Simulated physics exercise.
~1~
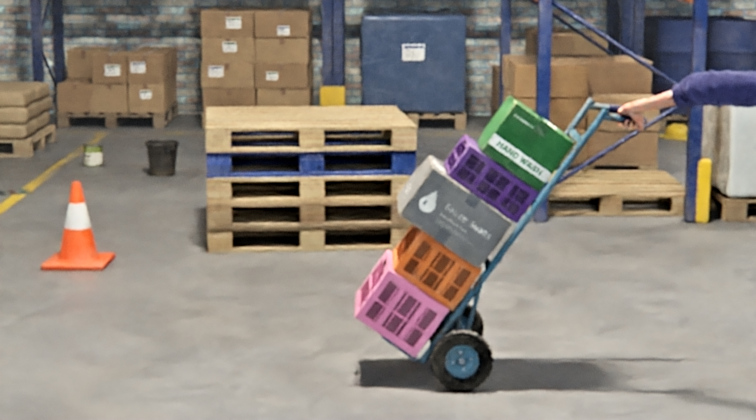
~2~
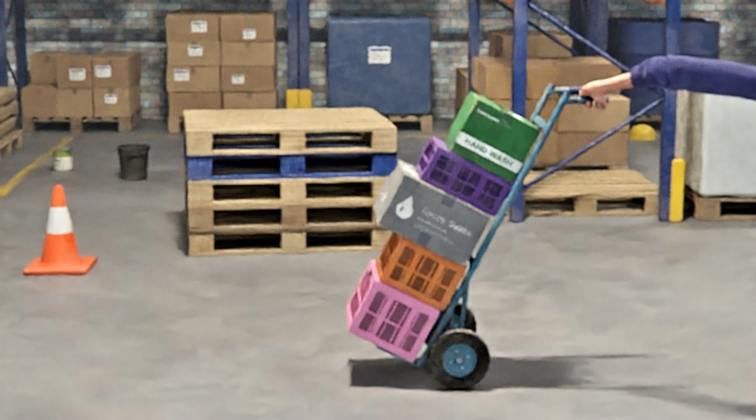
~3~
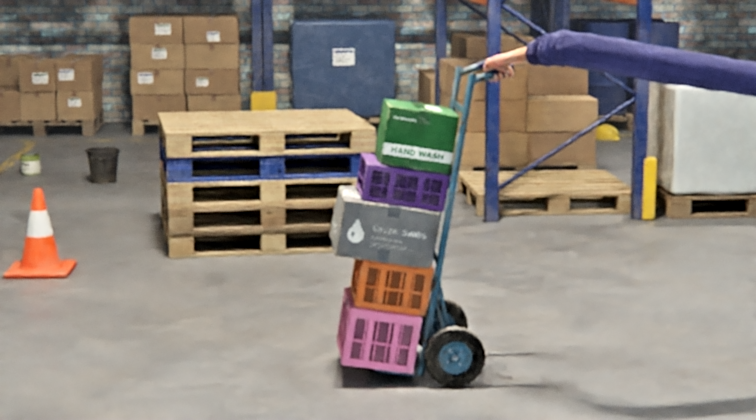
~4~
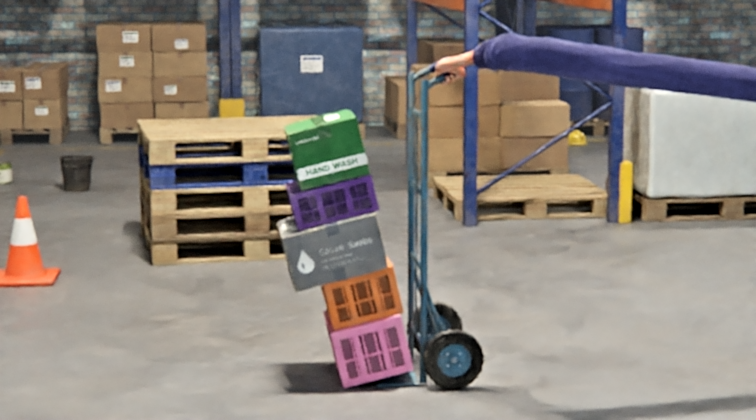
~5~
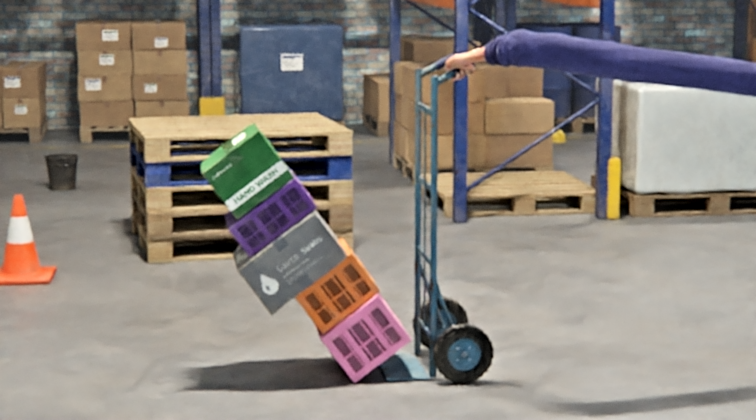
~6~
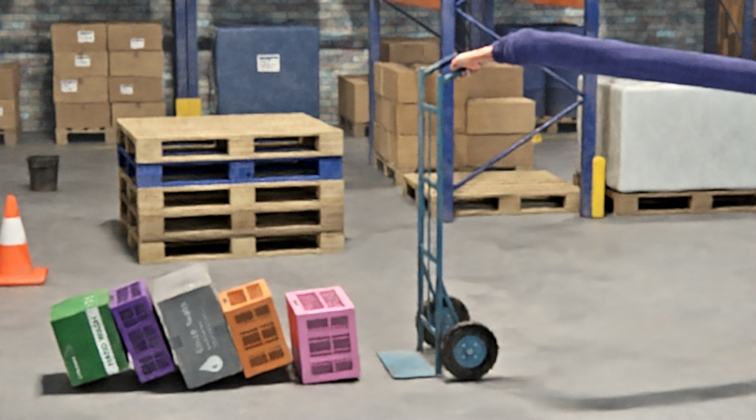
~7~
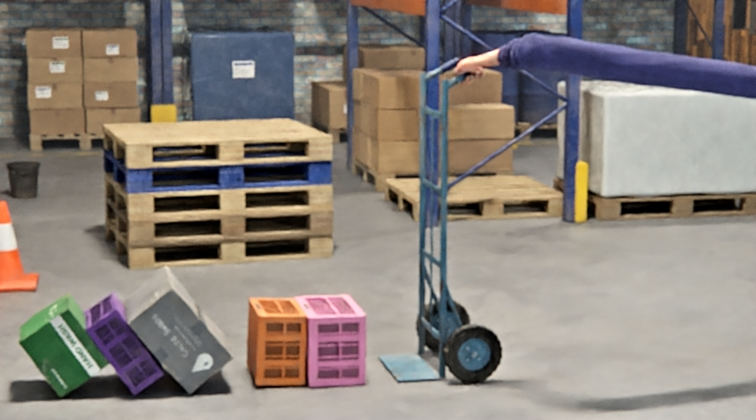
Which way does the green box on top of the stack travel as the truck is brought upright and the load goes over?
The green box moves to the left, going over with the stack and ending up on the floor at the far left of the spilled items.
